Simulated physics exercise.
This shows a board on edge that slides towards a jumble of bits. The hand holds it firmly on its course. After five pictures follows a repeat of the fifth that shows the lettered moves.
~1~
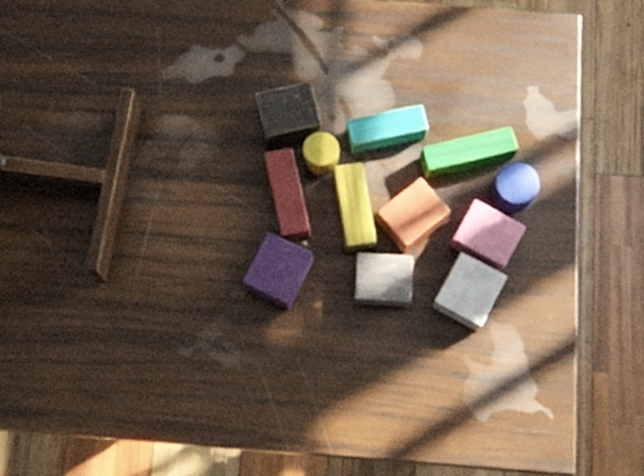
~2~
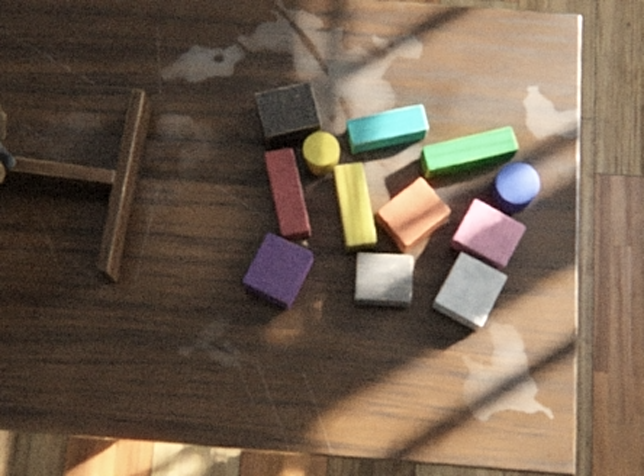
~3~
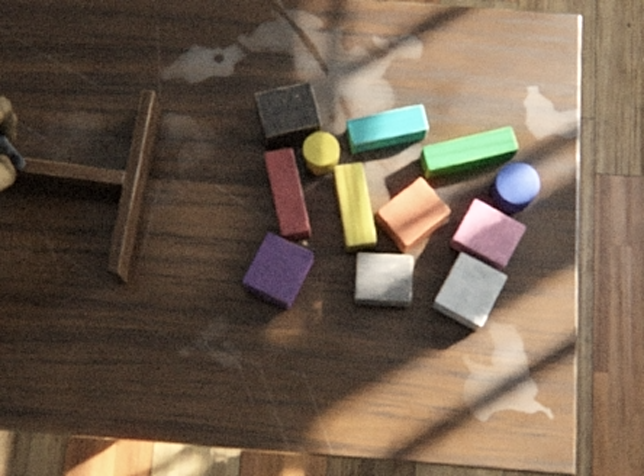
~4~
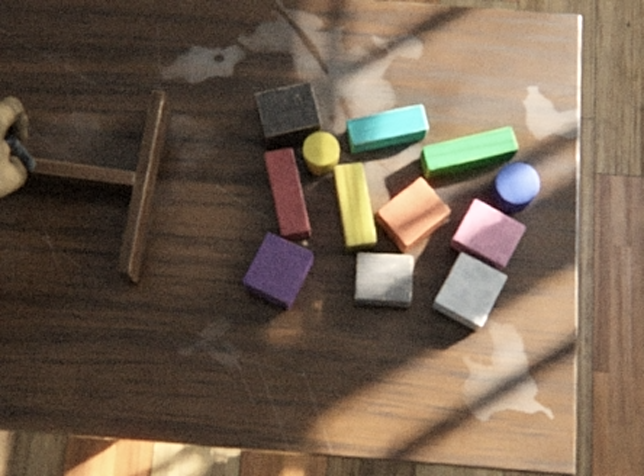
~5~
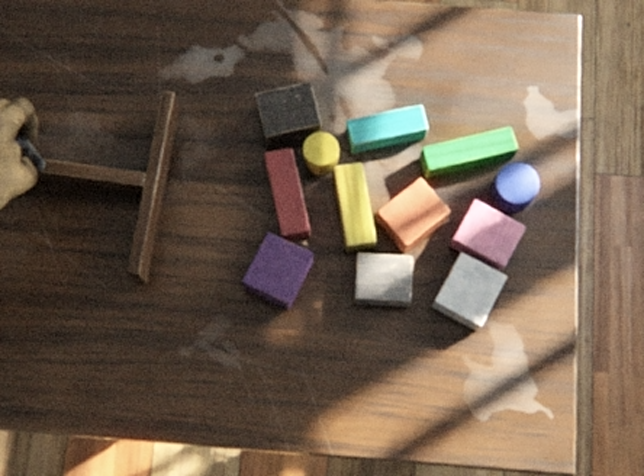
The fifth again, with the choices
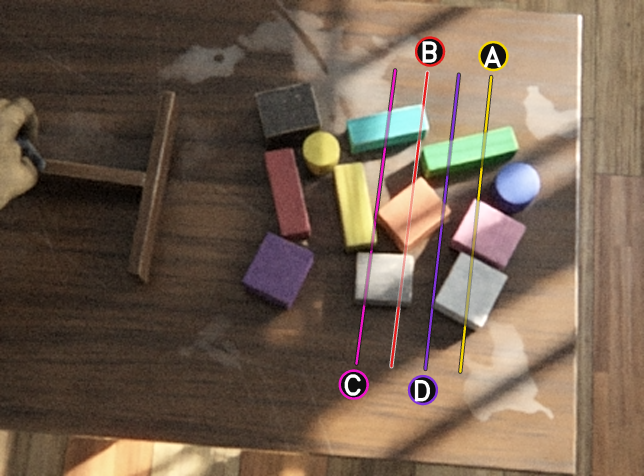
Wooden T-shaped pusher sliding slowly right across a table, a hand coming into view behind it, the coloured blocks staying still.
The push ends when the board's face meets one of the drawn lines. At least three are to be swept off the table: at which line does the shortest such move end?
It can halt at A.
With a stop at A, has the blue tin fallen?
Yes.
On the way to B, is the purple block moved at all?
Yes.
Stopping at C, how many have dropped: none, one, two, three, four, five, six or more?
The count is none.
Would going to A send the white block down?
By then, yes.
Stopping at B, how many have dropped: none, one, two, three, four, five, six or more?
The count is none.
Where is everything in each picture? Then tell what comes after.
In the first picture, turquoise stick (386, 130); black block (289, 116); purple block (278, 271).
In the second picture, board (120, 178); yellow tin (321, 154).
In the third picture, board (131, 179); blue tin (515, 188).
In the fourth picture, board (141, 180); white block (469, 292).
In the fifth picture, board (151, 180); red bar (287, 195); grey block (383, 280); orange block (413, 216).
On the marked copy, A at (476, 218); B at (410, 213); C at (377, 211); D at (443, 216).
With A. Early on, board (267, 189); black block (319, 117); purple block (290, 270).
Further on, board (386, 198); pink block (534, 240); blue tin (521, 187).
At the end, board (477, 205); blue tin over the edge; pink block over the edge; three fallen.
As for the rest, B drops none; C drops none; D drops only one.
